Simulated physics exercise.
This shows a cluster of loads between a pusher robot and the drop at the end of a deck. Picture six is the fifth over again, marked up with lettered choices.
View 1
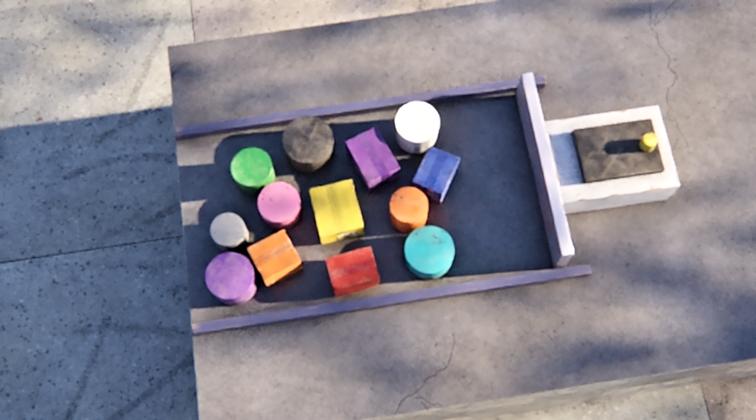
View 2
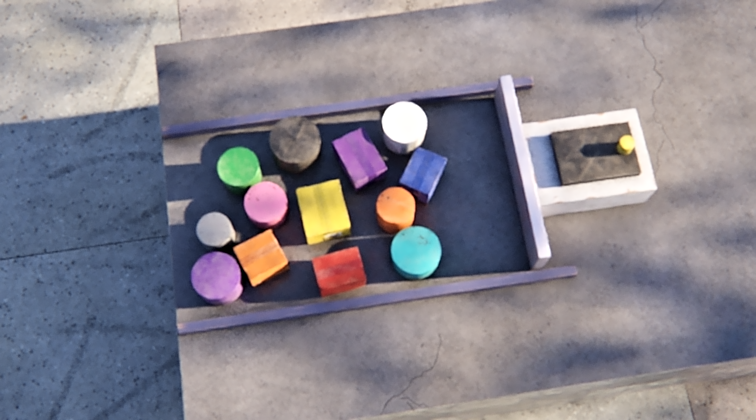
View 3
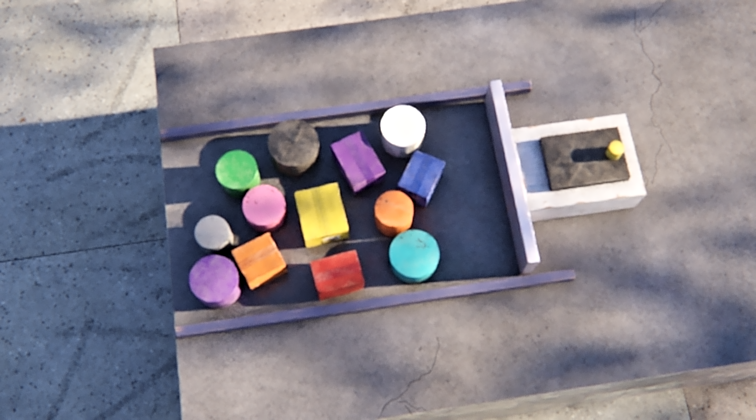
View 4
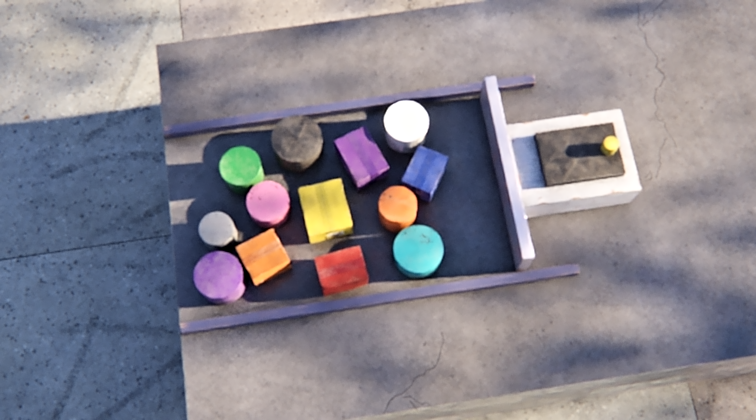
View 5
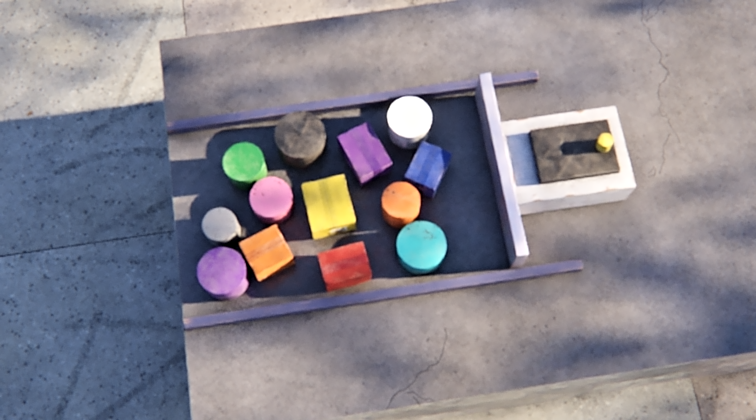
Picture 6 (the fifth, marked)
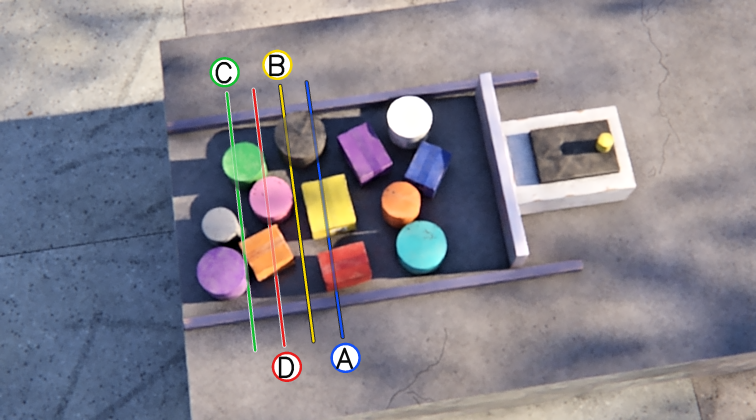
On a stone deck, a white pusher with a wide blade edging left toward a still cluster of coloured blocks and cylinders.
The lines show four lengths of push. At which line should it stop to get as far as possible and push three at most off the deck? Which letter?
Stop at B.
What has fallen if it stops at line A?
The purple canister.
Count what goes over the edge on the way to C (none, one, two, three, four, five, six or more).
By then, six or more.
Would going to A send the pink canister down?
By then, no.
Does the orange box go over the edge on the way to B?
No.
On the marked copy, A at (324, 204); B at (296, 208); C at (240, 216); D at (268, 212).
Following B. Soon after the start, robot (493, 163); turquoise canister (409, 254); white pail (389, 127).
Later, robot (419, 173); purple canister (198, 281); grey canister (217, 230).
In the end, robot (364, 181); purple canister over the edge; orange box (187, 282); one fallen.
As for the rest, A is within the limit but short; C drops six; D drops five.
